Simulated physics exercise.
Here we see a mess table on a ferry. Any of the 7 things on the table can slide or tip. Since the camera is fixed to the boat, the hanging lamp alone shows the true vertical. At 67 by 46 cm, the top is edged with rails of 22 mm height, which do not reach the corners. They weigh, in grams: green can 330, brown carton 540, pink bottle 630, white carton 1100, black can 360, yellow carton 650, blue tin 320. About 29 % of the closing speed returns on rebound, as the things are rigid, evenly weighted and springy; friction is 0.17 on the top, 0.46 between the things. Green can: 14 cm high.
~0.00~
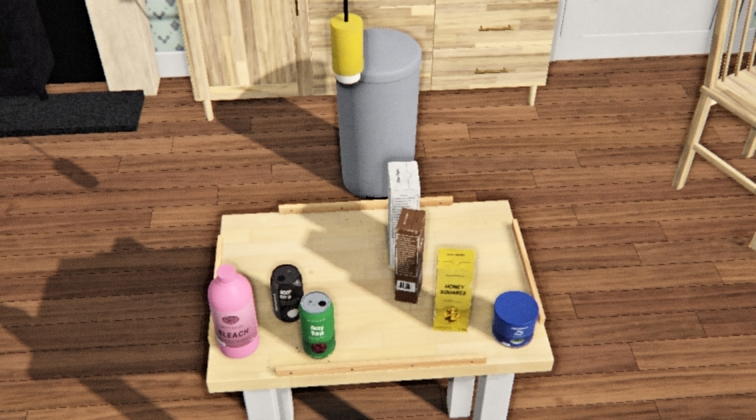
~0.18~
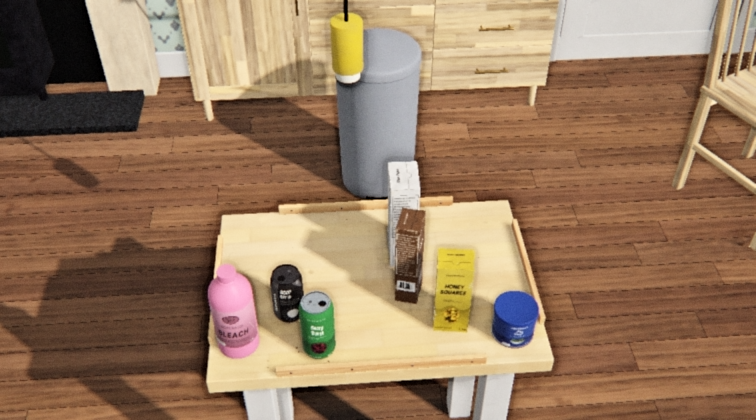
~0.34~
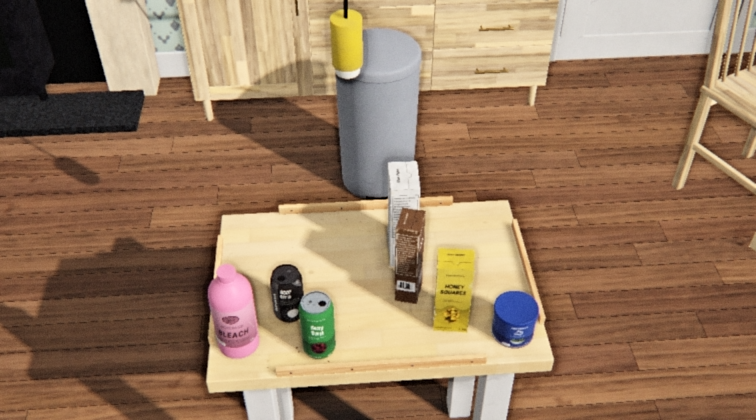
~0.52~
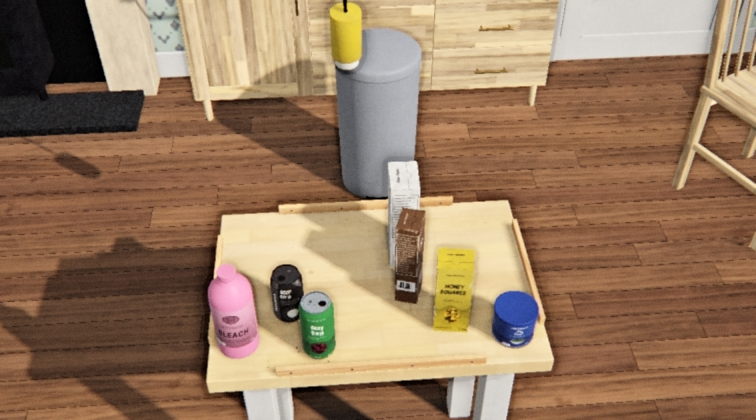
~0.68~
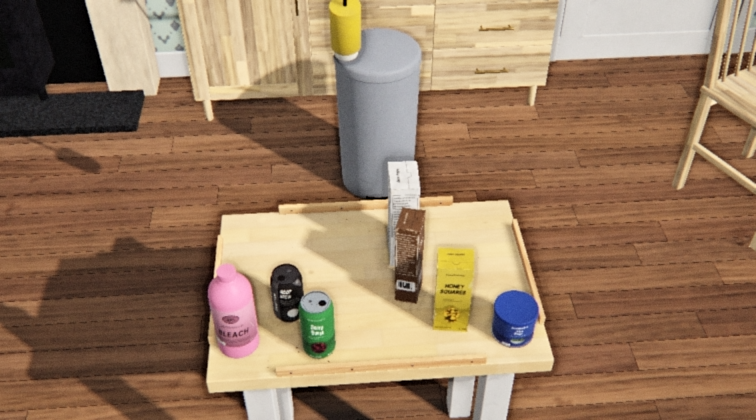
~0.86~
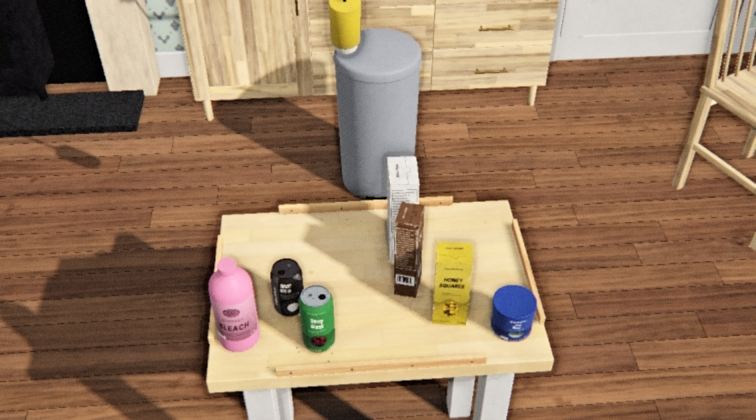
The yellow hanging lamp hung still at first, then swung slowly away toward the far side, and finally the cans, cartons, pink bottle and blue tin slid slightly the same way across the table.
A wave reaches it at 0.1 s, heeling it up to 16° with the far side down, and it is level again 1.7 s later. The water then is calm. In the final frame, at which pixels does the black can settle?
The black can settles near (288, 205).
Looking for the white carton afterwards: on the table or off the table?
When everything stops, the white carton is out of bounds.
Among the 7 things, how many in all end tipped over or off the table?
Count: 2.
After 1.16 s, heel 14°, far side down; black can slid 11 cm near (288, 255); white carton tipped 5° from how it sat; brown carton slid 12 cm.
After 1.46 s, heel 6°, far side down; white carton now off the table; black can slid 26 cm near (288, 207); brown carton tipped 42° from how it sat.
After 1.76 s, boat level; black can slid 27 cm near (288, 205); brown carton on its side; yellow carton tipped 4° from how it sat.
By the end (2.3 s), off the table, white carton; tipped over on the table, brown carton; not toppled but over 5 cm from the start, green can, pink bottle, black can, yellow carton and blue tin. Seen from the same camera at the end, black can near (288, 205).
